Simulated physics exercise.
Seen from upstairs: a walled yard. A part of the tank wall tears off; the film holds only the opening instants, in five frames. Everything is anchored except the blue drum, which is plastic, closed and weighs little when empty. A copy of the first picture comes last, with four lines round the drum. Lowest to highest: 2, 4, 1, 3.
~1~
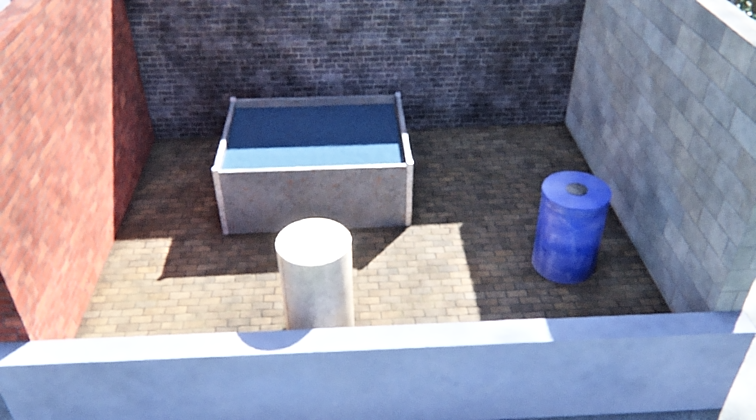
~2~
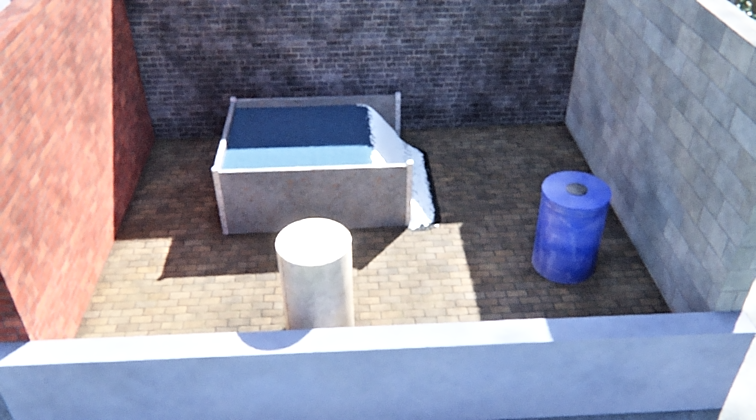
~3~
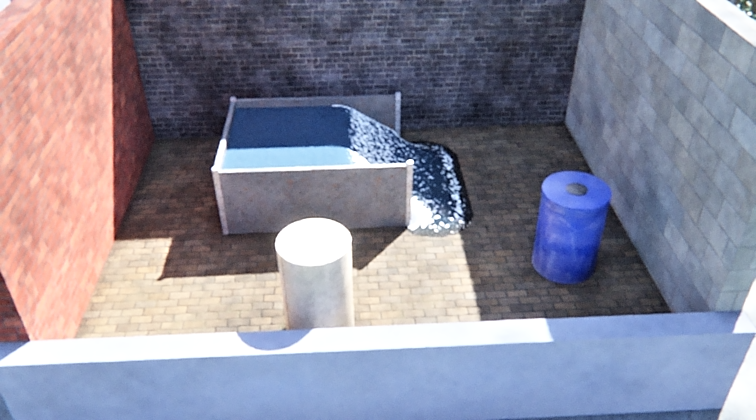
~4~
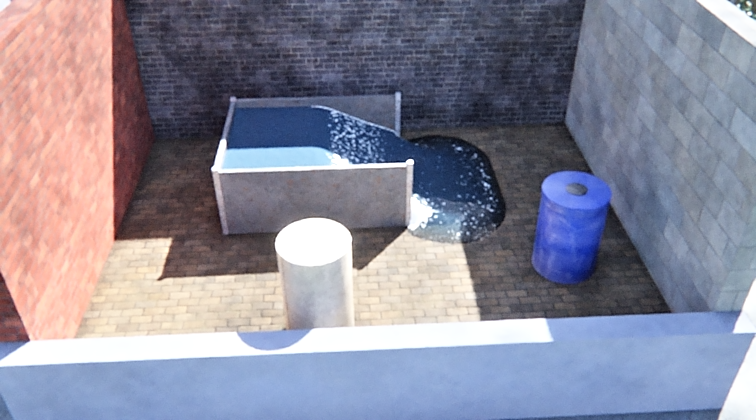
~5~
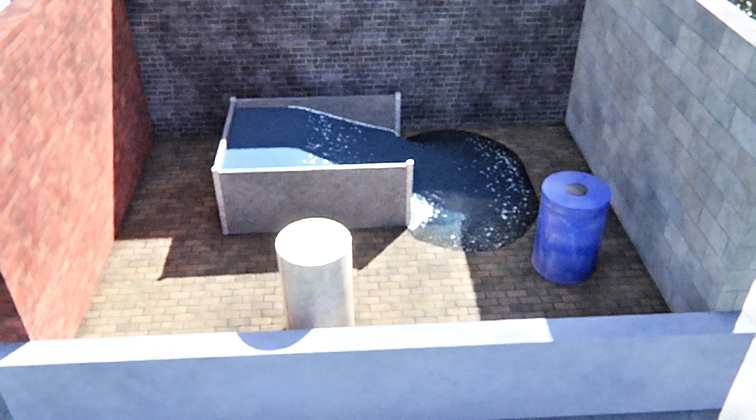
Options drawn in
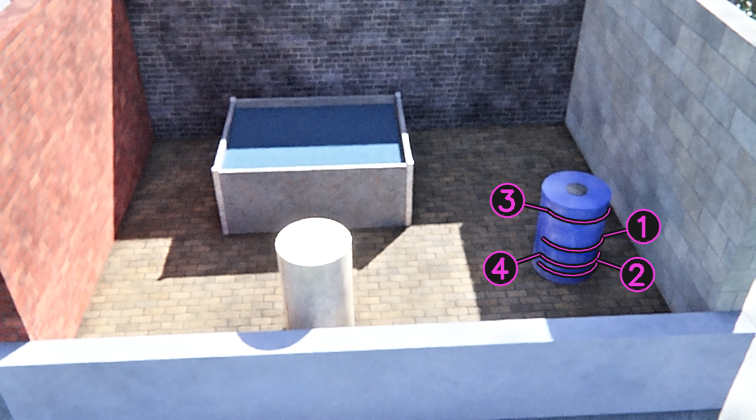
A big square tank full of water stood in a walled yard, then its right side opened and water poured out, spreading across the brick ground towards a blue drum that stayed still.
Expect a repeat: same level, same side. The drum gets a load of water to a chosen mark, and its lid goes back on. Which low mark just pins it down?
I would pick level 1.
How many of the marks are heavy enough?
Two.
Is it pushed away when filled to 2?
Yes, it does.
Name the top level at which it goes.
Here it is level 4.
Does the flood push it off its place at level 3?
No, not at all.
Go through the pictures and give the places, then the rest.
Lid of the blue drum at (578, 190); tank full, its middle at (315, 136), in the first frame.
In the second frame, 3 % of the ground under water, its edge towards the drum at (425, 223).
In the third frame, 6 % of the ground under water, its edge towards the drum at (465, 215).
In the fourth frame, 11 % of the ground under water, its edge towards the drum at (482, 233).
Lid of the blue drum at (578, 190); 16 % of the ground under water, its edge towards the drum at (513, 231), in the fifth frame.
In magenta, 1 at (579, 250); 2 at (574, 275); 3 at (585, 222); 4 at (576, 266); from the bottom up 2, 4, 1, 3.
Choosing 1, it does not move.
Choosing 2, it is pushed about 3 times its own width away.
Choosing 3, it does not move.
Choosing 4, it is pushed about half its own width away.
